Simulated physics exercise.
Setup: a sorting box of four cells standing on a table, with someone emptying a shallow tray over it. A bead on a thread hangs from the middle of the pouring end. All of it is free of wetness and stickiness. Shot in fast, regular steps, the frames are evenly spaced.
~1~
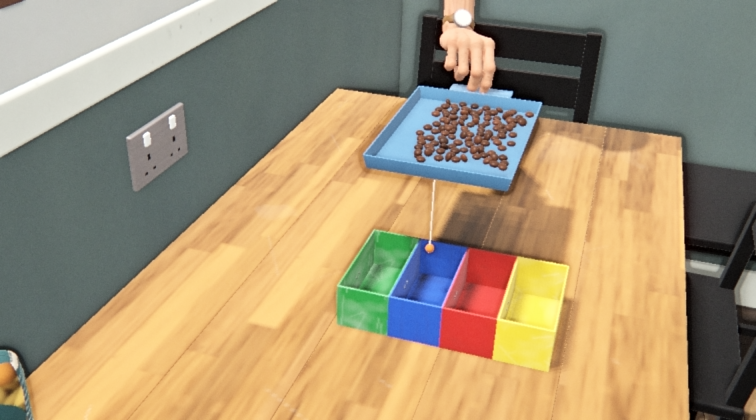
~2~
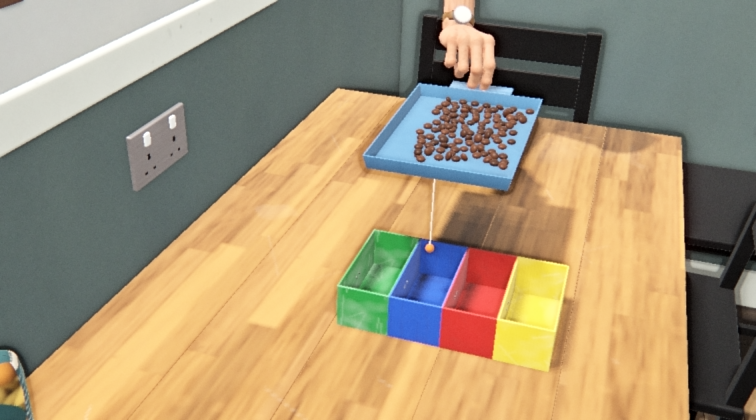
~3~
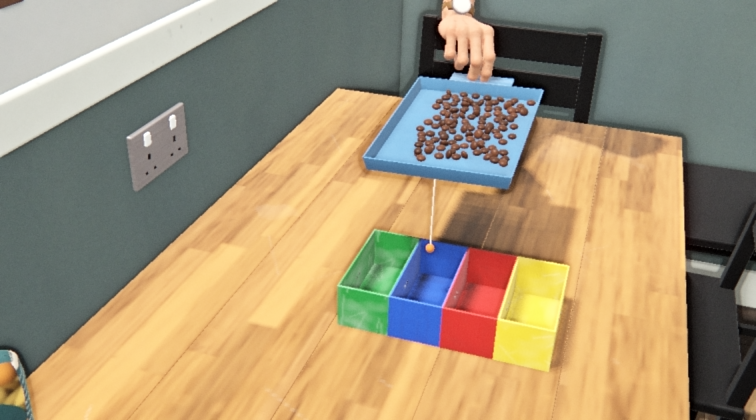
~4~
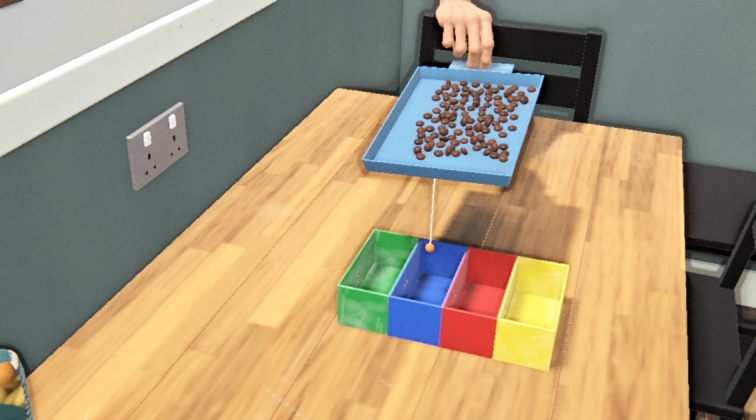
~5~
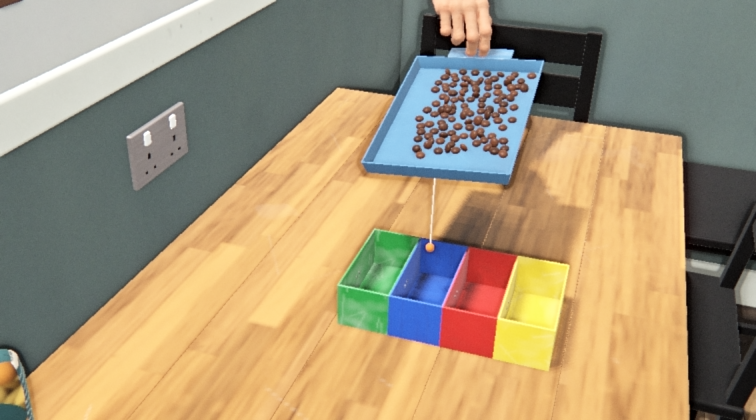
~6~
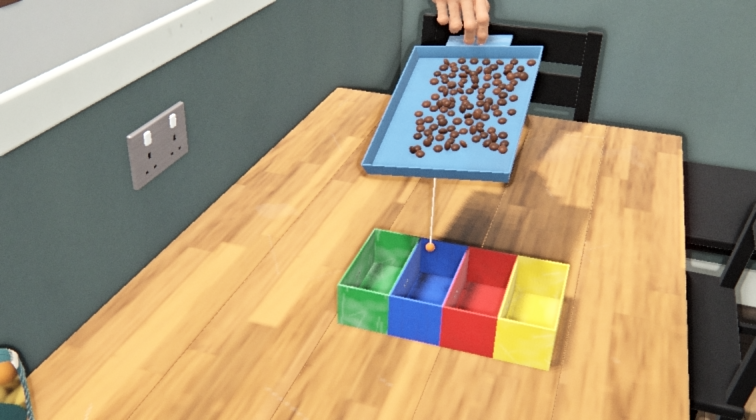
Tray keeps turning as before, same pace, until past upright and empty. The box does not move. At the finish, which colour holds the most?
Green holds the most.
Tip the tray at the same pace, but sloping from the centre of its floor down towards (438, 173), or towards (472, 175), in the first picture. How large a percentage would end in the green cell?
So it's 30 percent with the first slope and 0 percent with the other.
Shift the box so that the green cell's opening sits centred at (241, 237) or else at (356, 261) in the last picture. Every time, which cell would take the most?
The first placement favours the yellow cell, while the second favours that green cell.
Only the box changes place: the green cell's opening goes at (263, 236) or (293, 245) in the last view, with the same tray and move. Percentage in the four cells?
First 100 %, then 100 %.
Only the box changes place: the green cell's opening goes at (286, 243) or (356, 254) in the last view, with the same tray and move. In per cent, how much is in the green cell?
Near 0 % and 70 %.
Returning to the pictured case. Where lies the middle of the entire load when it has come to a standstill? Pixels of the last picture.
Centre at rest, last view: Approx. (367, 297).
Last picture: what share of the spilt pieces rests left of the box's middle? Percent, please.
I make it about 100 percent or so.
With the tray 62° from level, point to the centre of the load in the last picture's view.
Load centre: Approx. (395, 161).
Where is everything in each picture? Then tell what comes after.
The first picture shows corners of the pouring end near (367, 154) and (509, 177), level; middle of the load near (466, 132), flat chocolate drops; bead on its thread near (430, 248); green cell near (363, 307); blue cell near (414, 318); red cell near (468, 329); yellow cell near (524, 341).
The second picture shows corners of the pouring end near (367, 154) and (508, 177), level; middle of the load near (466, 130).
The third picture shows corners of the pouring end near (367, 156) and (508, 175), tipped barely, lowest at the left corner; middle of the load near (467, 126).
The fourth picture shows corners of the pouring end near (366, 158) and (508, 174), tipped a little, lowest at the left corner; middle of the load near (467, 118).
The fifth picture shows corners of the pouring end near (365, 160) and (507, 172), tipped a little, lowest at the left corner; middle of the load near (466, 110).
The sixth picture shows corners of the pouring end near (365, 163) and (506, 170), tipped clearly, lowest at the left corner; middle of the load near (465, 103); green cell near (363, 306); blue cell near (415, 317); red cell near (469, 328); yellow cell near (524, 340).
Shortly afterwards, tray tipped steeply; all but a few on the tray; a little falling or outside the box.
Next, tray tipped past a quarter turn; near a quarter on the tray; near a third in the green cell; a little in the blue cell; near a third falling or outside the box.
Some moments later, tray tipped past a quarter turn; near two thirds in the green cell; a little in the blue cell; near a third falling or outside the box.
In the end, tray tipped past a quarter turn; near two thirds in the green cell; a little in the blue cell; none at all in the yellow cell; none at all in the red cell; near a third outside the box.
